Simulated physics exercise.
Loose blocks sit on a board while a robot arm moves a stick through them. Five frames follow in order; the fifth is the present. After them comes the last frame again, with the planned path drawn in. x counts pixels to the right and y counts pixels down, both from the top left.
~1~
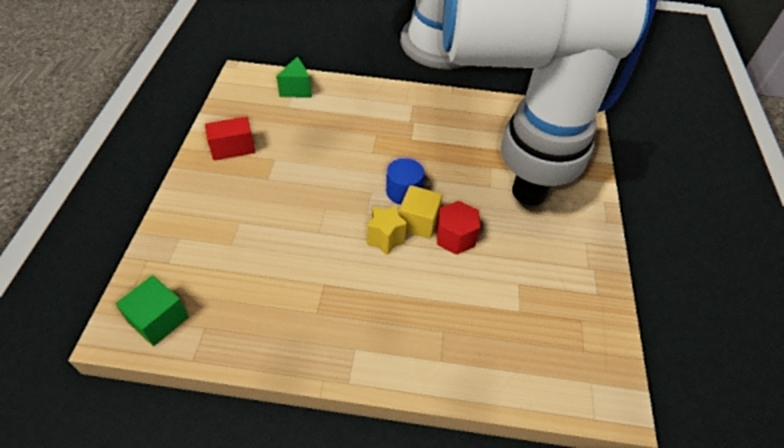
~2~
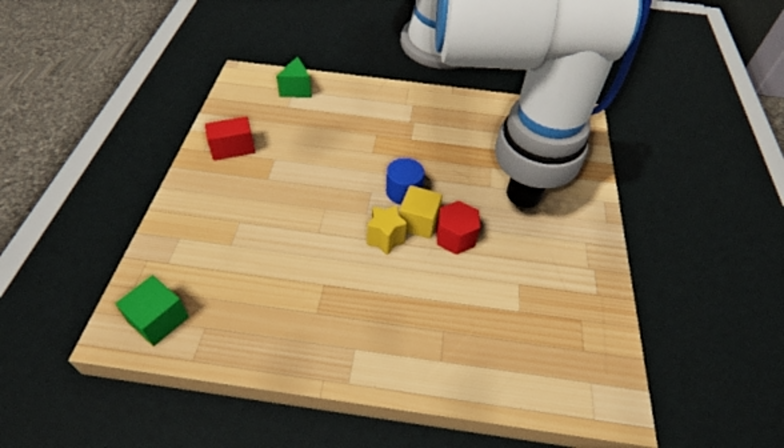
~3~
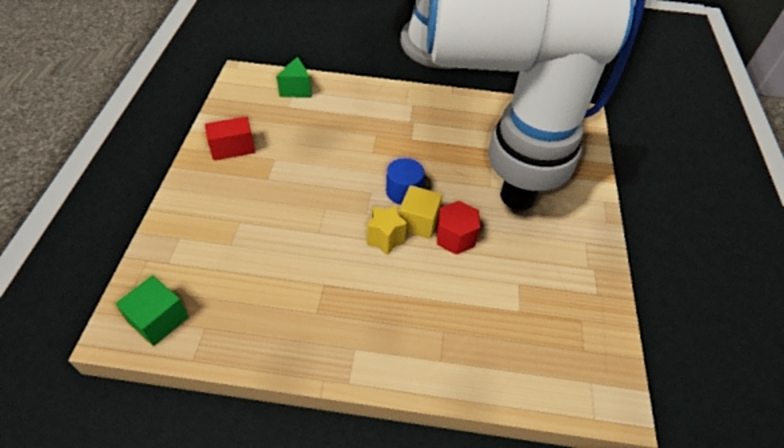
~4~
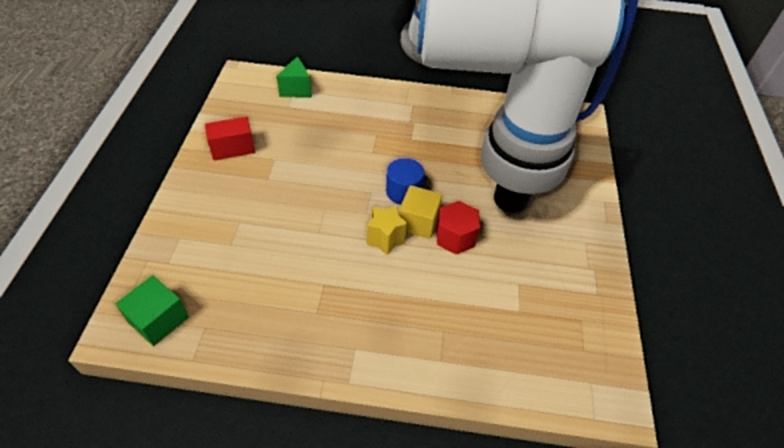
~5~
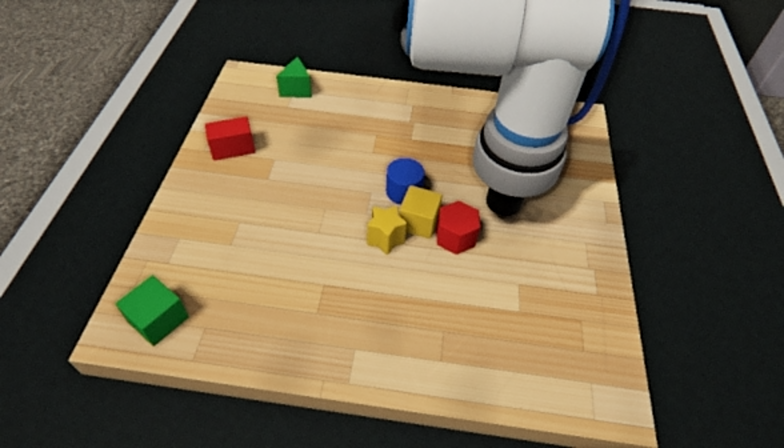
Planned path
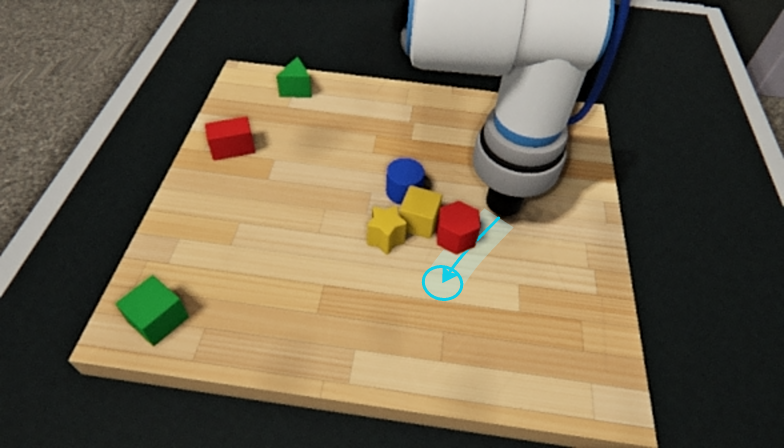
The robot arm moves its black tip slightly left across the board while the blocks stay still.
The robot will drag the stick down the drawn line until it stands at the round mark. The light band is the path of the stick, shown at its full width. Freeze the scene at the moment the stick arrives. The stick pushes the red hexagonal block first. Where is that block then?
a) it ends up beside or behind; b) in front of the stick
a (it ends up beside or behind)
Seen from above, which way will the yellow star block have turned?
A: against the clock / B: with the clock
I choose A.
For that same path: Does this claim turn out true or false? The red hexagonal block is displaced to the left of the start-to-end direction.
False
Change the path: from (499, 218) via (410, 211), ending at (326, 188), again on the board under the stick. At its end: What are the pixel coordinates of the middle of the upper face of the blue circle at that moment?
At roughly (379, 155).
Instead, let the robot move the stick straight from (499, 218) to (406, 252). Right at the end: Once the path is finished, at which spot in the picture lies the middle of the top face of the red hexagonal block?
At roughly (395, 263).
Drawn move, from (499, 218) by way of (470, 247) to (443, 283).
What follows on the original path. One third of the way, stick (483, 223); yellow star block (383, 218), turned 20° anticlockwise; yellow square block (414, 202), turned 15° clockwise; red hexagonal block (445, 225), turned 10° clockwise.
Two thirds of the way, stick (464, 244); yellow star block (381, 218), turned 20° anticlockwise; yellow square block (410, 202), turned 30° clockwise; red hexagonal block (424, 234), turned 50° clockwise.
At the end, stick (446, 268); yellow star block (381, 218), turned 20° anticlockwise; yellow square block (410, 202), turned 30° clockwise; red hexagonal block (414, 240), turned 90° clockwise.
